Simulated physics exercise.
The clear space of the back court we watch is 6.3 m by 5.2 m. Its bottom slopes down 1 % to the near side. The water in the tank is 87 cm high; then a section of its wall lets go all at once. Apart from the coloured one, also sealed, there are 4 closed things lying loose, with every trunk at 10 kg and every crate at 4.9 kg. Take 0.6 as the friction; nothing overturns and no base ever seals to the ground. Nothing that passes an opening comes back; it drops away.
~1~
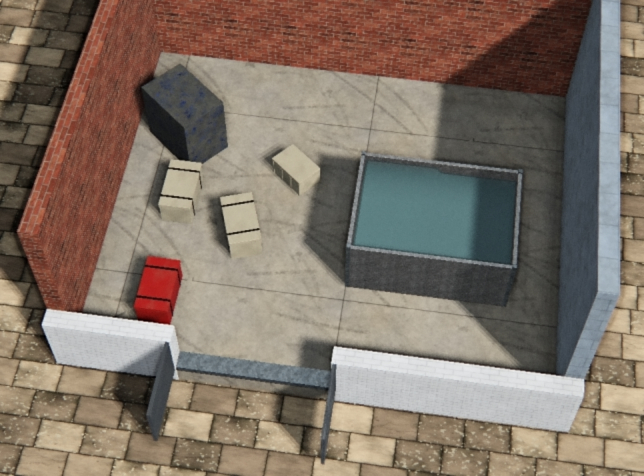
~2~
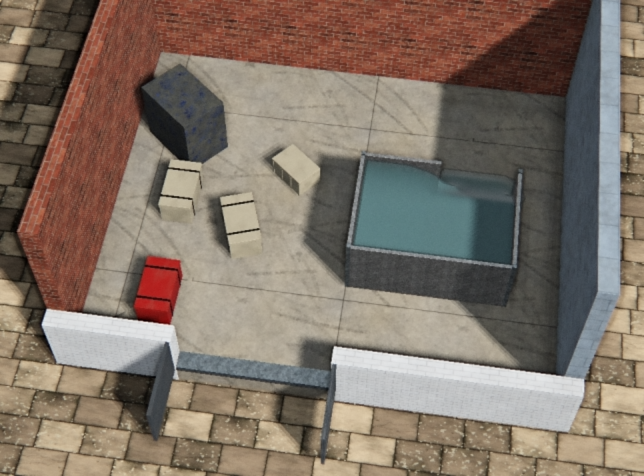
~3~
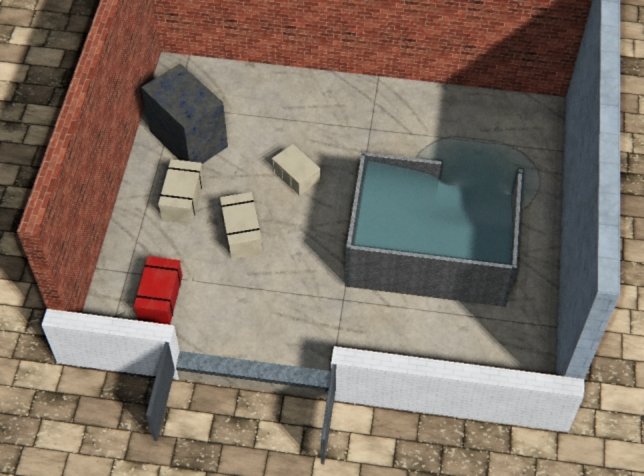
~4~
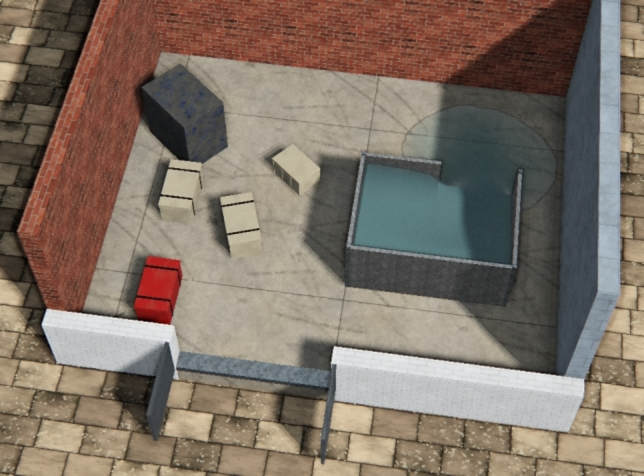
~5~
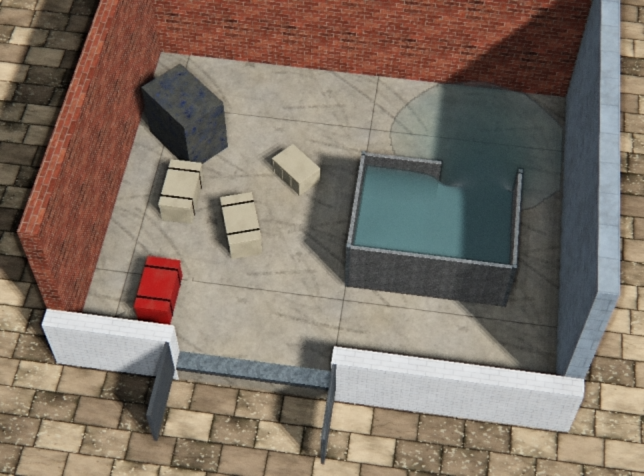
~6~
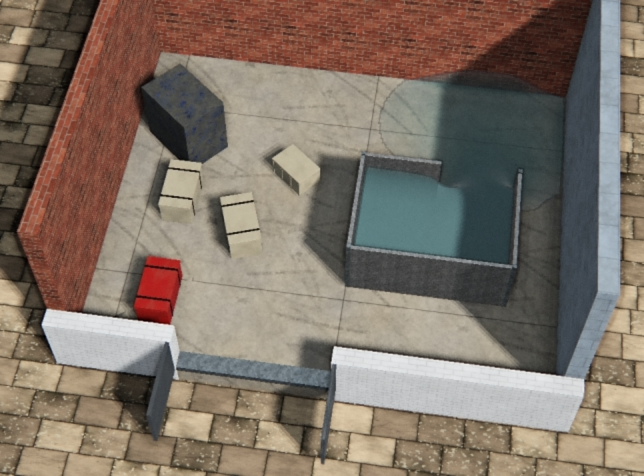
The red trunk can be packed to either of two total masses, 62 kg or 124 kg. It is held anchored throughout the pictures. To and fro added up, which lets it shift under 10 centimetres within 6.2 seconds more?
My call: Lighter is already sufficient.
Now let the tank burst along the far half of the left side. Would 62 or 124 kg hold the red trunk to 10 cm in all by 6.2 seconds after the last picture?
Then you need the heavier mass.
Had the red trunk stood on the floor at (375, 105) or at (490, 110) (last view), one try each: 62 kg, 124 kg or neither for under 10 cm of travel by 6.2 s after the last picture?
Respectively, neither option; neither option.
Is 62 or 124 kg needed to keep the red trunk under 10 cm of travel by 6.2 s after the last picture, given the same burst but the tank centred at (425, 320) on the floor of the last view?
Then the lower weight is enough.
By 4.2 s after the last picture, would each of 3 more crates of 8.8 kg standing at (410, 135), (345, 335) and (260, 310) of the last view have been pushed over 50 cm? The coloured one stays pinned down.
Beyond it, within it, within it.
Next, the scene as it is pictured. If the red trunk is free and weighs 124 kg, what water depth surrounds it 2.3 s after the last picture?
Close to 0 cm deep.
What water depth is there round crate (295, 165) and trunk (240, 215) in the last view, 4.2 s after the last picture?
I'd put it at 3 cm and 4 cm respectively.
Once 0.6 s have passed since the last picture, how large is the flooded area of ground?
I'd put it close to 9.0 m2.
Then, 0.6 s after the last picture the red trunk would be 0 cm from its start with 62 kg and 0 cm from its start with 124 kg; 0 cm of water round it then.
Then, 2.3 s after the last picture the red trunk would be 0 cm from its start with 62 kg and 0 cm from its start with 124 kg; 0 cm of water round it then.
Then, 4.2 s after the last picture the red trunk would be 0 cm from its start with 62 kg and 0 cm from its start with 124 kg; 2 cm of water round it then.
Then, 6.2 s after the last picture the red trunk would be 0 cm from its start with 62 kg and 0 cm from its start with 124 kg; 10 cm of water round it then.
